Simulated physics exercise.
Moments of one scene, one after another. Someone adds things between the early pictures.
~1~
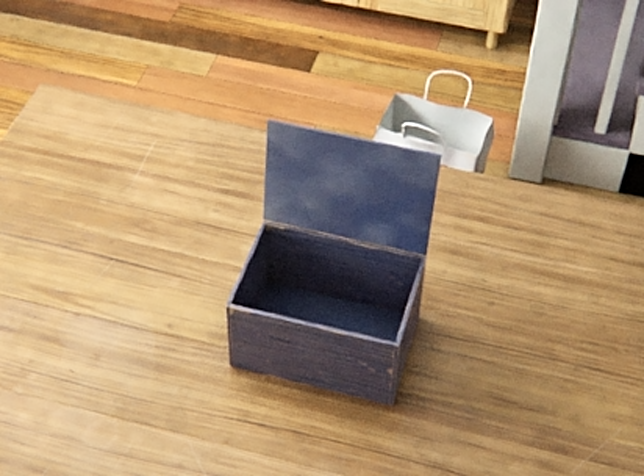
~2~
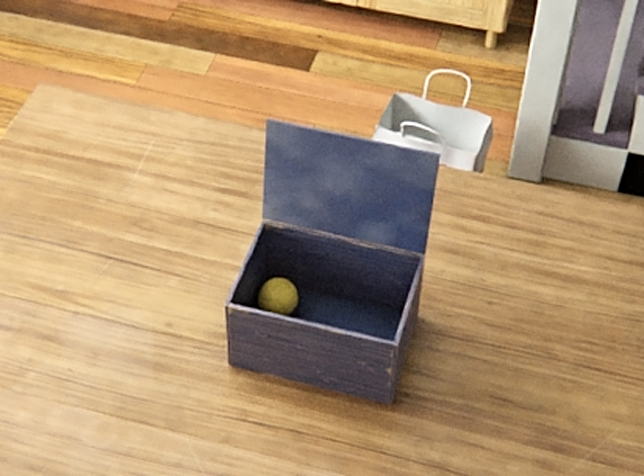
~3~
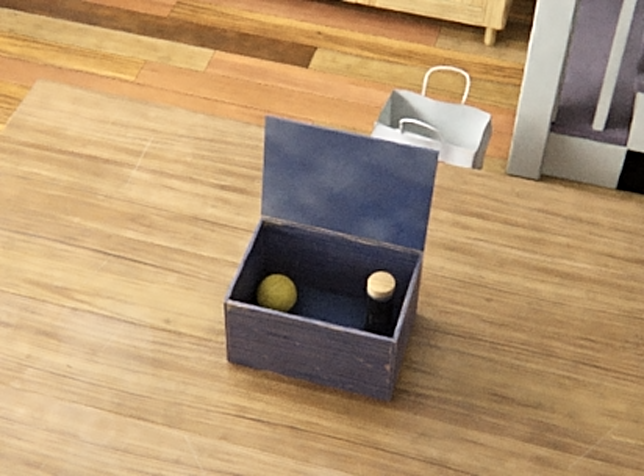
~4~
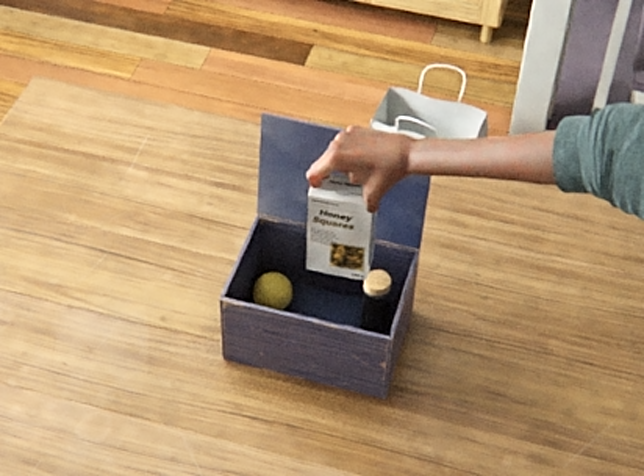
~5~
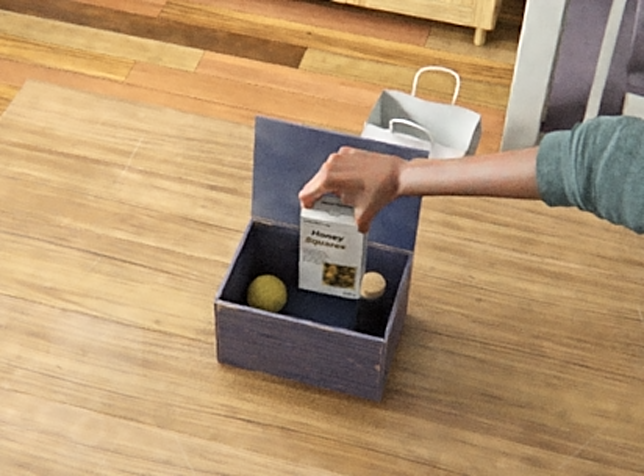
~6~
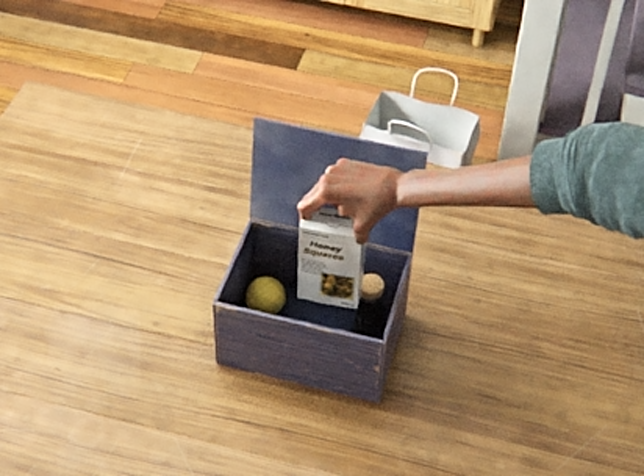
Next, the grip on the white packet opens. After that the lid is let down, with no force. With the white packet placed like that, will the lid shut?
Basically the lid makes it down.
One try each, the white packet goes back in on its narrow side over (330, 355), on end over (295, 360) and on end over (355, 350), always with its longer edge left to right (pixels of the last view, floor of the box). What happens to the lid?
Lid, try 1: Fully down; try 2: Propped open; try 3: Propped open.
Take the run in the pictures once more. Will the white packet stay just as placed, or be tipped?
The white packet tips.
Then, 0.90 s on from there, lid starting down; white packet on its side near (299, 329).
Then, 1.80 s on from there, lid 43° above the rim; white packet on its side near (299, 329); yellow lemon shifted a little.
In the end, lid shut; toppled in the box, white packet; the other 2 unmoved. At the end, from the last picture's camera, white packet near (299, 329).
